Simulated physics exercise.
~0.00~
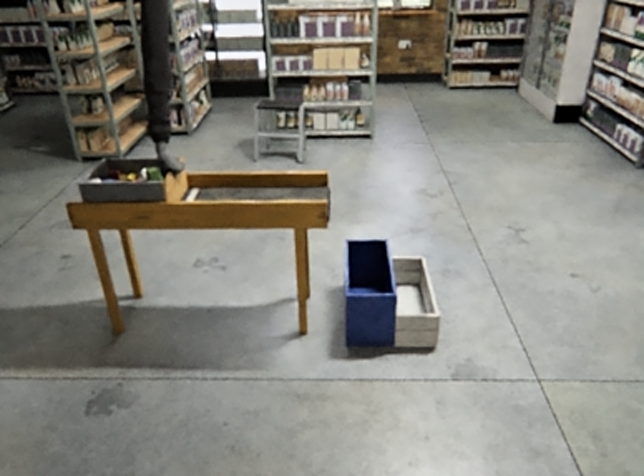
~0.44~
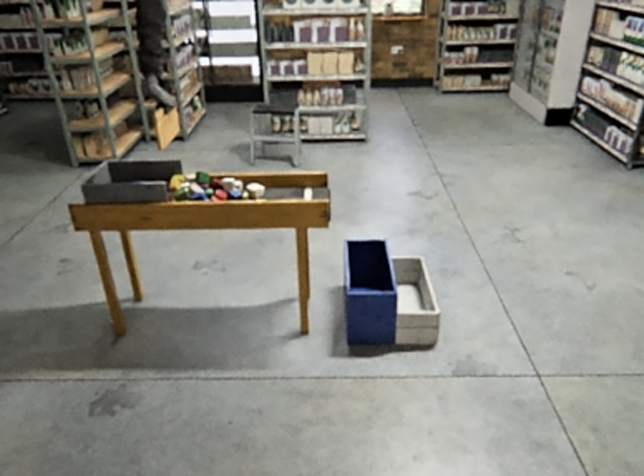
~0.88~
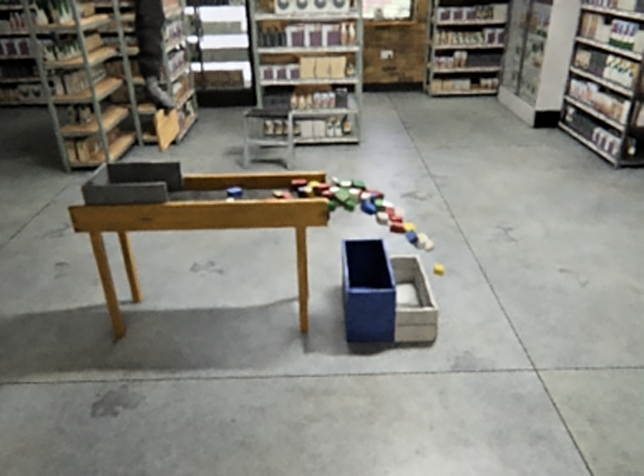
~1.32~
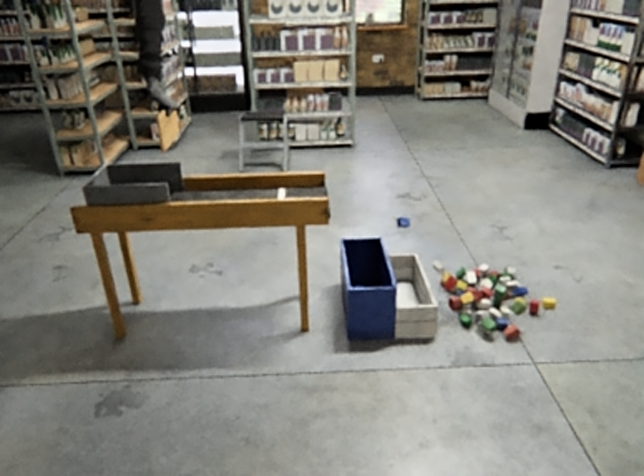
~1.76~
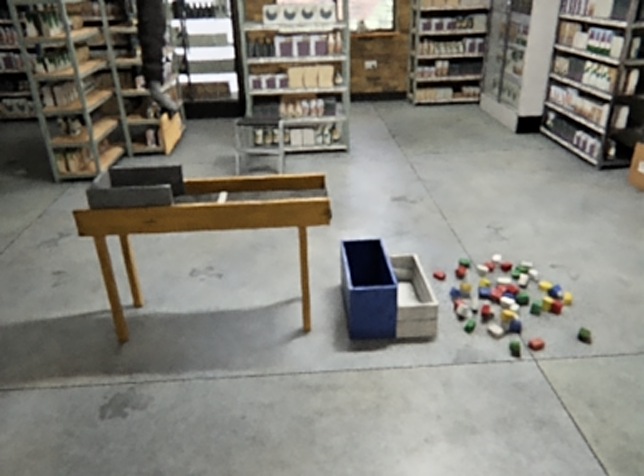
In a shop-like room lined with stocked shelves, a gate lifts from a wooden-sided belt and colourful toy bricks travel right from a grey pen, fly off the end over a blue tub and a white bin, and finish scattered on the concrete floor beyond them.
